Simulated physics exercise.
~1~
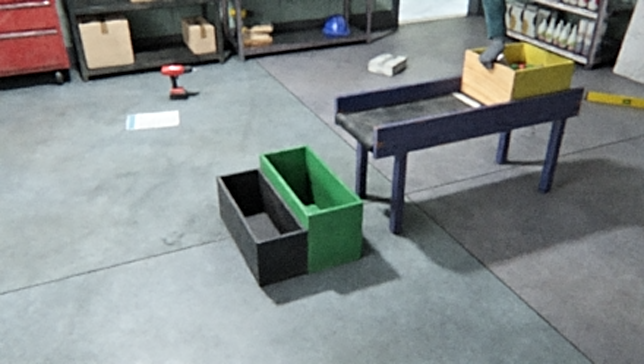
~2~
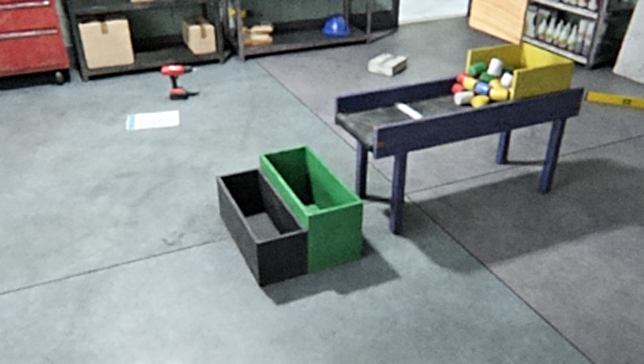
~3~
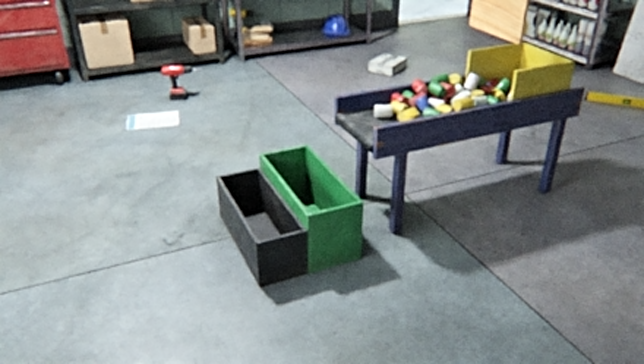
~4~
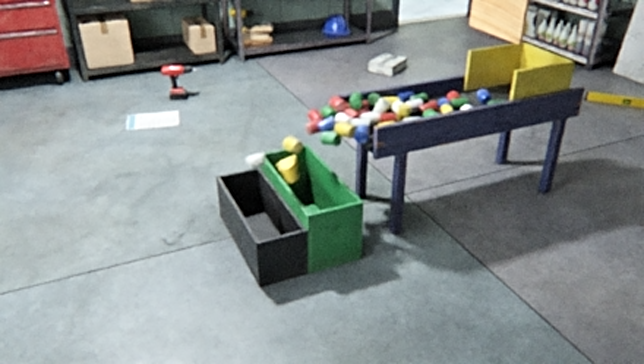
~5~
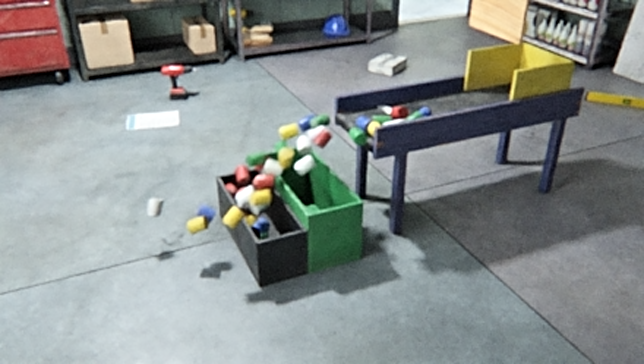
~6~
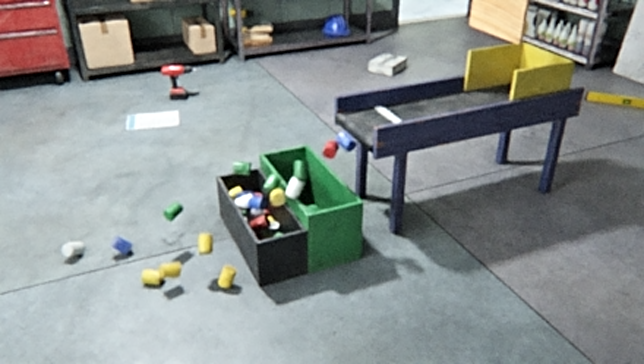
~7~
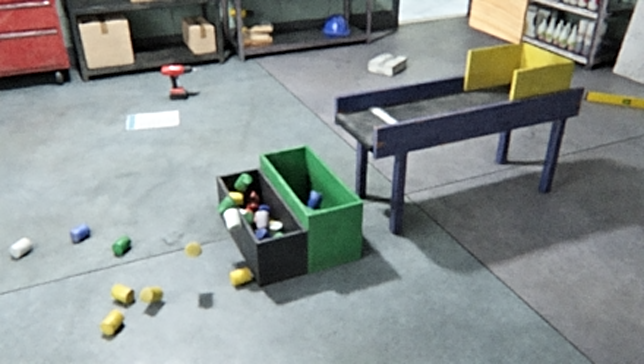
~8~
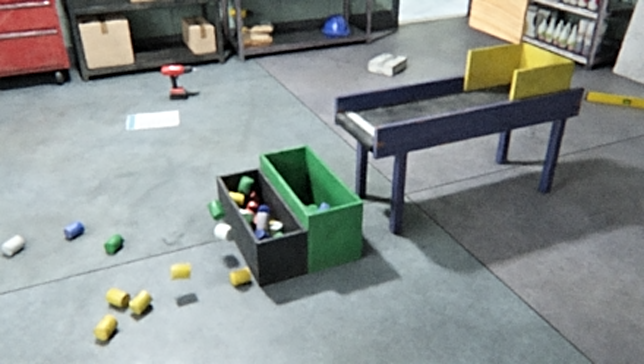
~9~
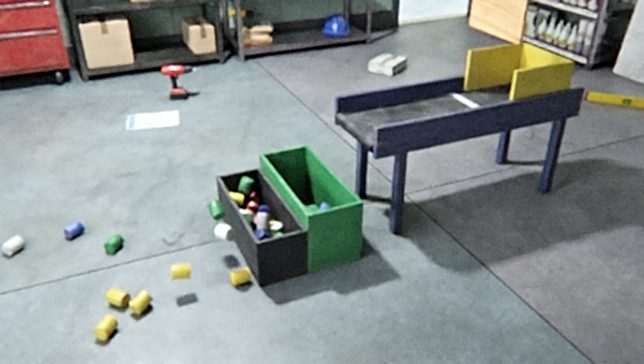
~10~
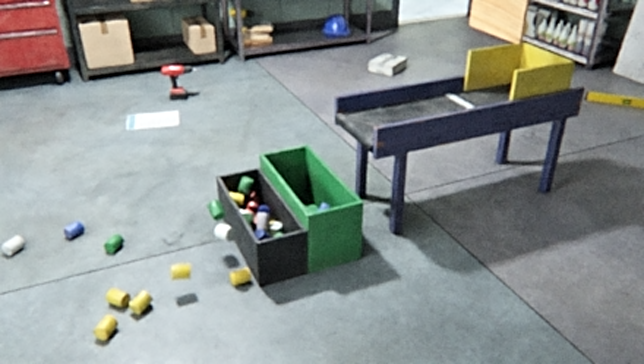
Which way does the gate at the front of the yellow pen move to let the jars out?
The gate moves up, clearing the way for the jars to ride out along the belt.
